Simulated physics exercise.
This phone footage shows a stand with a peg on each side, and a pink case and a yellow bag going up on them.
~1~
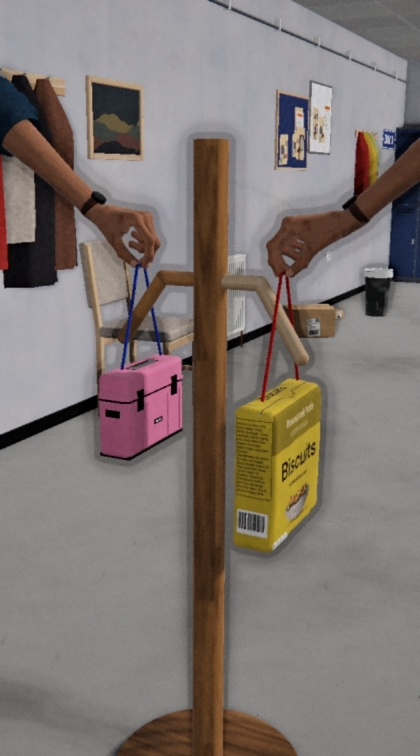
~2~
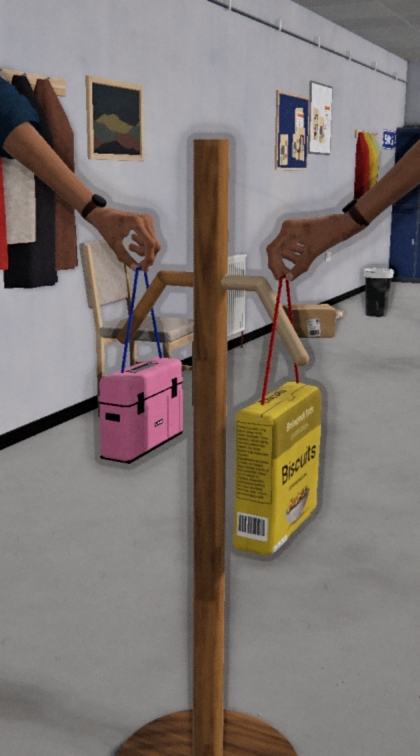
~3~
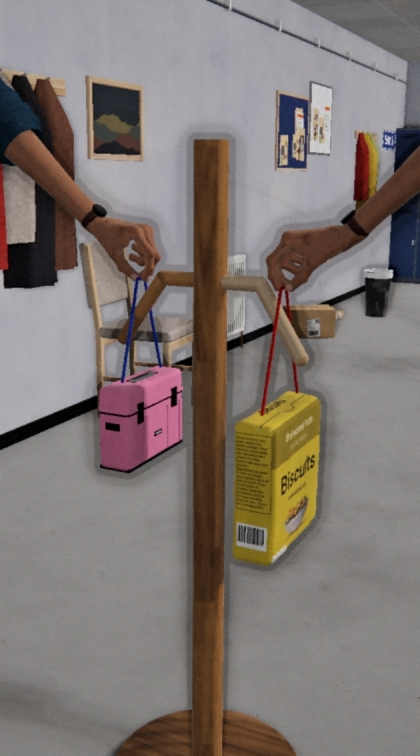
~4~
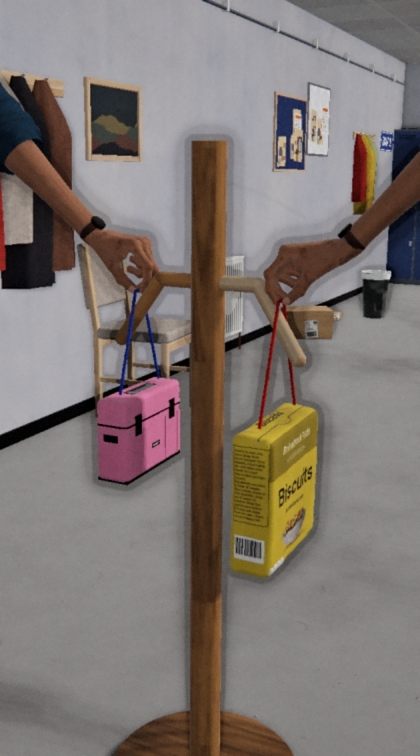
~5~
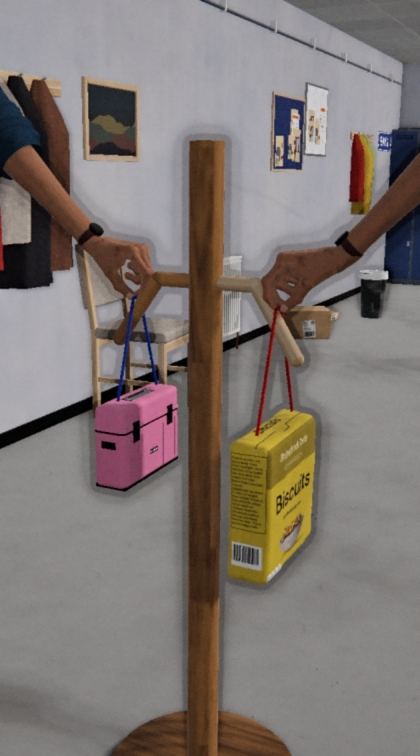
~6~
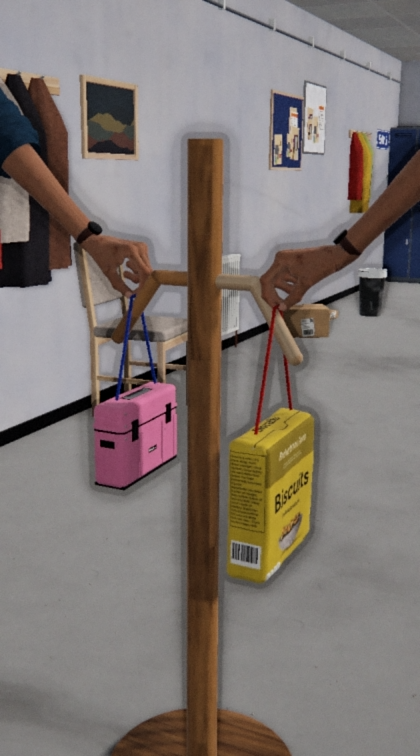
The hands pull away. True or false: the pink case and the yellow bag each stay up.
For the pink case, false; for the yellow bag, false.
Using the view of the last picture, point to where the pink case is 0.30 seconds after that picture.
Position then: (139, 561).
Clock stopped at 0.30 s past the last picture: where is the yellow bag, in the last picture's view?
You'd find it around (268, 626) in the last view.
Then, 0.30 s on from there, pink case falling near (139, 561); yellow bag falling near (268, 626).
Then, 0.56 s on from there, pink case on the floor near (180, 742); yellow bag on the floor near (244, 735).
Then, 0.84 s on from there, pink case on the floor; yellow bag on the floor near (194, 750).
In the end, pink case on the floor; yellow bag on the floor. The pink case comes down and the yellow bag slips off its peg.
